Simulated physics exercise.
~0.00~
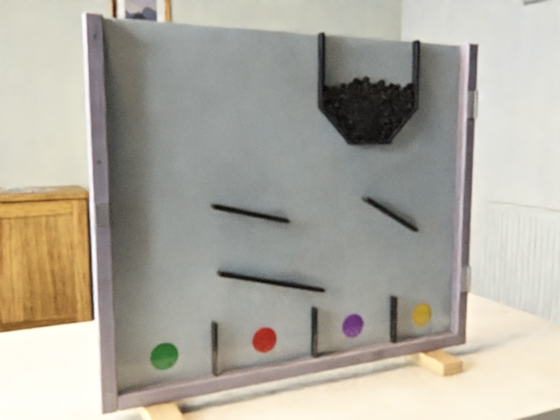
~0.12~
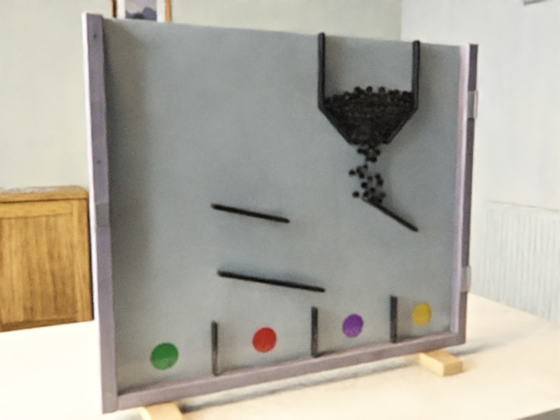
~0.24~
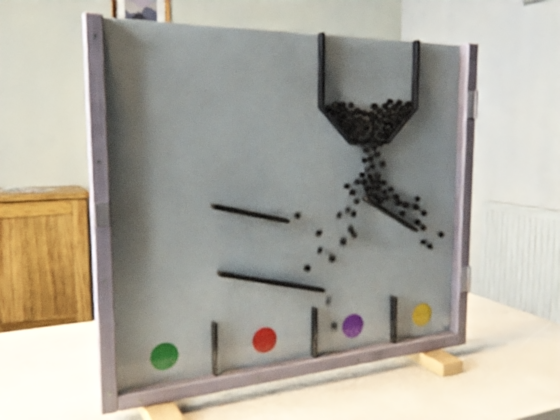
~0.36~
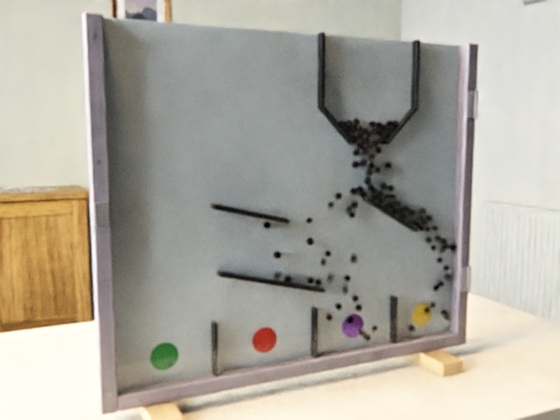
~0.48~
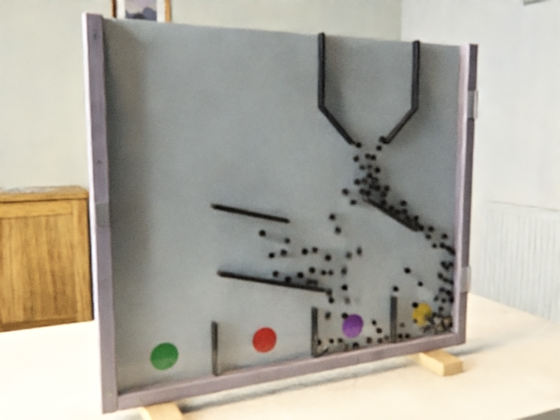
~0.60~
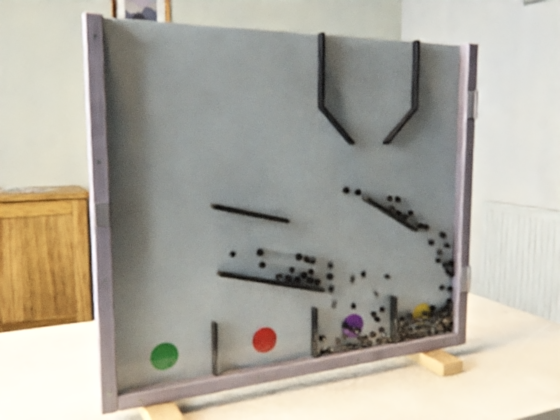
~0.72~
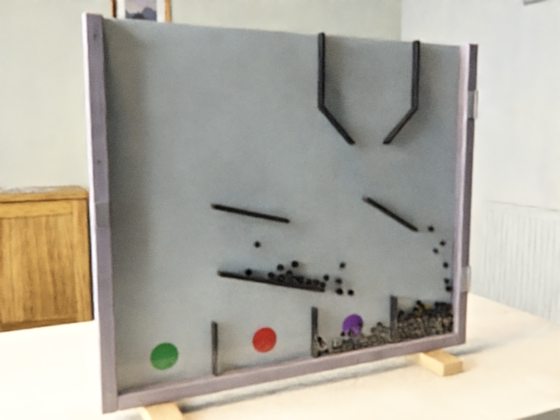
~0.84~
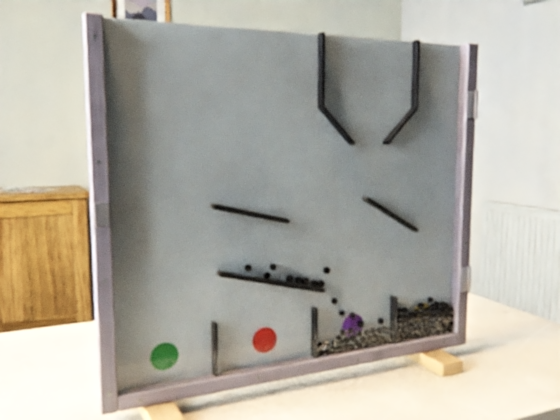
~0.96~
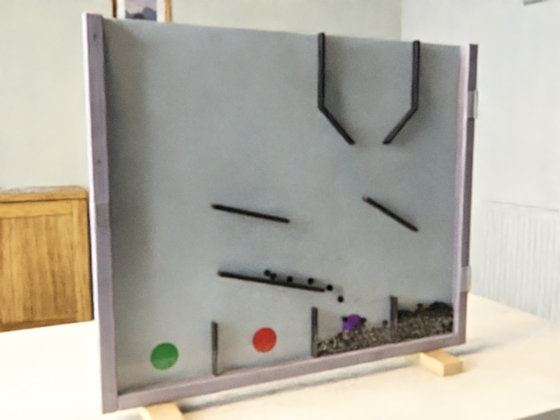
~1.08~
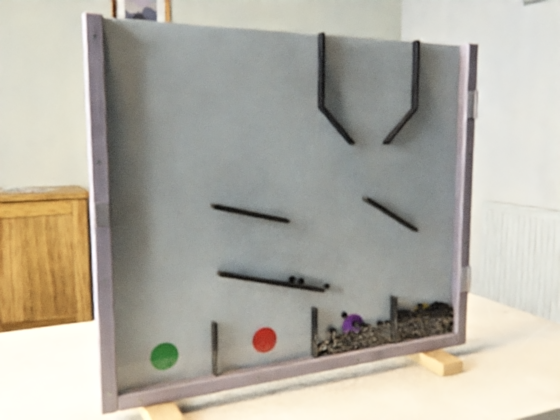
Small black beads sit heaped in a hopper at the upper right of a flat upright case, then begin to pour from its opening. They strike the slanted ledge below, most sliding right toward the wall while others scatter left. The right-hand stream drops into the yellow bin, and the left-hand beads bounce onto the long lower ledge or fall into the purple bin. The hopper empties, and stragglers roll right off the lower ledge into the purple bin. At the end, beads fill the purple and yellow bins, a few remain on the lower ledge, and the green and red bins stay empty.
